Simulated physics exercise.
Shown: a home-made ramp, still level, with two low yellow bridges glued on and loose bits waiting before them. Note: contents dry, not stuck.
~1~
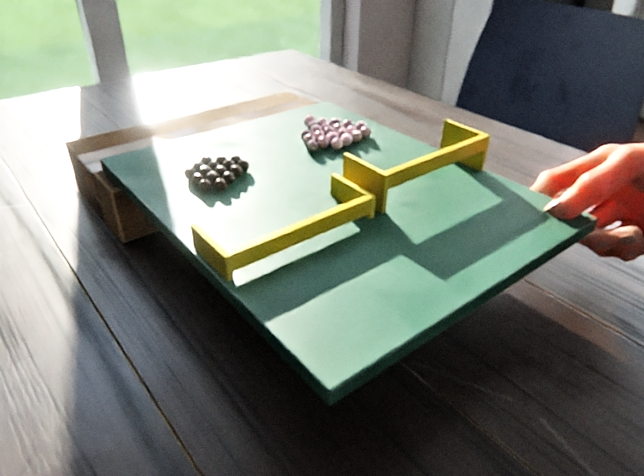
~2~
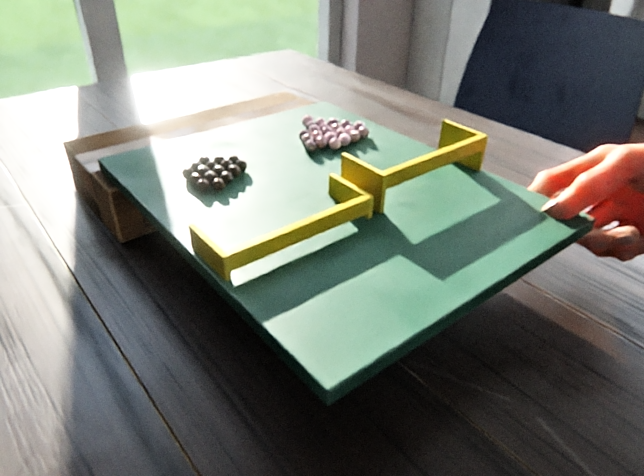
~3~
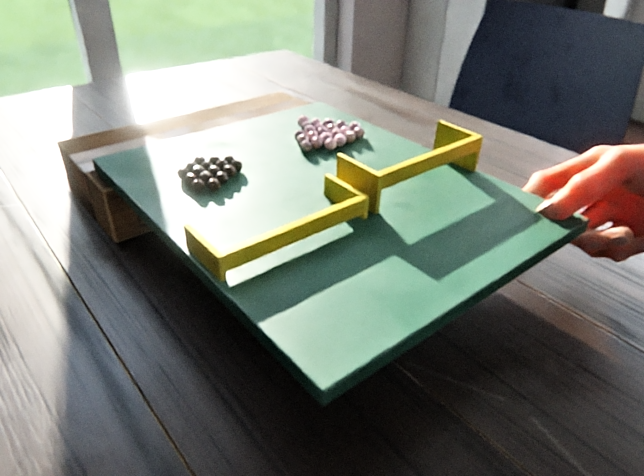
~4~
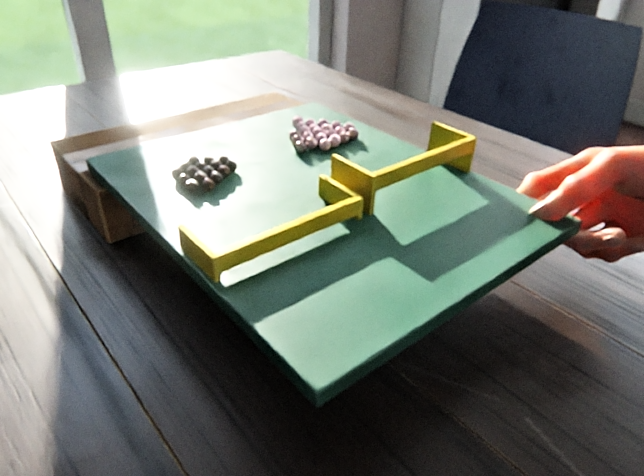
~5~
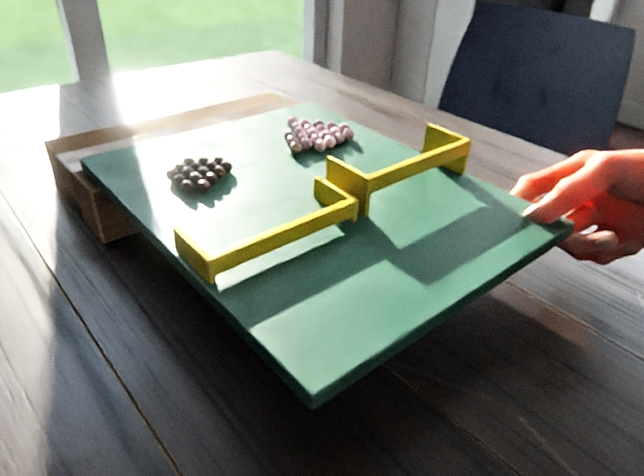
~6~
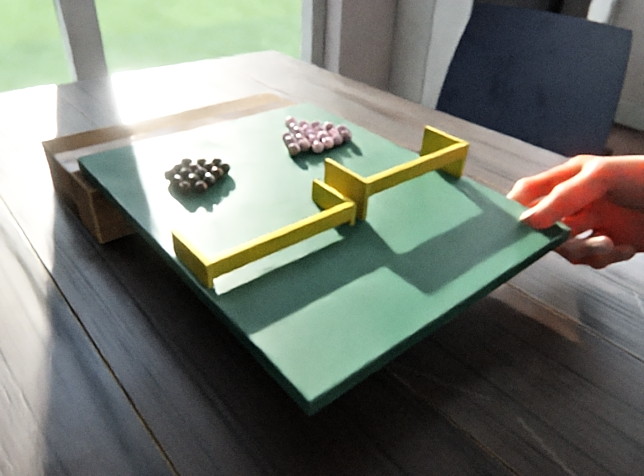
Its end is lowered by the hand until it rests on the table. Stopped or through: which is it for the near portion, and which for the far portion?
Near portion stopped, far portion through.
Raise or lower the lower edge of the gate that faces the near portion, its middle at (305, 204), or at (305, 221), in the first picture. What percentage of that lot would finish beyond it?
First try 100 %, second try 100 %.
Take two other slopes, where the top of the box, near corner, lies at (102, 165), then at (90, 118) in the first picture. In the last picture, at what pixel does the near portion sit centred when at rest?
Roughly (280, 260) first, then (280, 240).
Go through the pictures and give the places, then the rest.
In the first frame, held end of the board near (332, 377), level; box near (220, 154), about a quarter as high as the board is long; near portion near (221, 172), a few chocolate balls; far portion near (329, 133), a few sugar pearls; near gate near (305, 230), its slot lower than a piece; far gate near (438, 160), its slot higher than a piece.
In the second frame, held end of the board near (330, 377), level; far portion near (327, 133).
In the third frame, held end of the board near (326, 377), level; near portion near (214, 172).
In the fourth frame, held end of the board near (320, 379), level; far portion near (317, 134).
In the fifth frame, held end of the board near (315, 382), level; near portion near (204, 173).
In the sixth frame, held end of the board near (313, 387), down by 1°; box near (200, 155); near portion near (202, 174), not moving; far portion near (311, 135), not moving; near gate near (286, 237); far gate near (418, 168).
Then, 0.42 s on from there, board sloping at 9°; near portion on its way down; far portion on its way down.
Then, 0.80 s on from there, board resting at 12°; near portion has reached its gate; far portion near two thirds past its gate.
Then, 1.11 s on from there, board resting at 12°; near portion has reached its gate; far portion the whole lot past its gate.
In the end, board resting at 12°; near portion gathered behind its gate; far portion the whole lot past its gate.
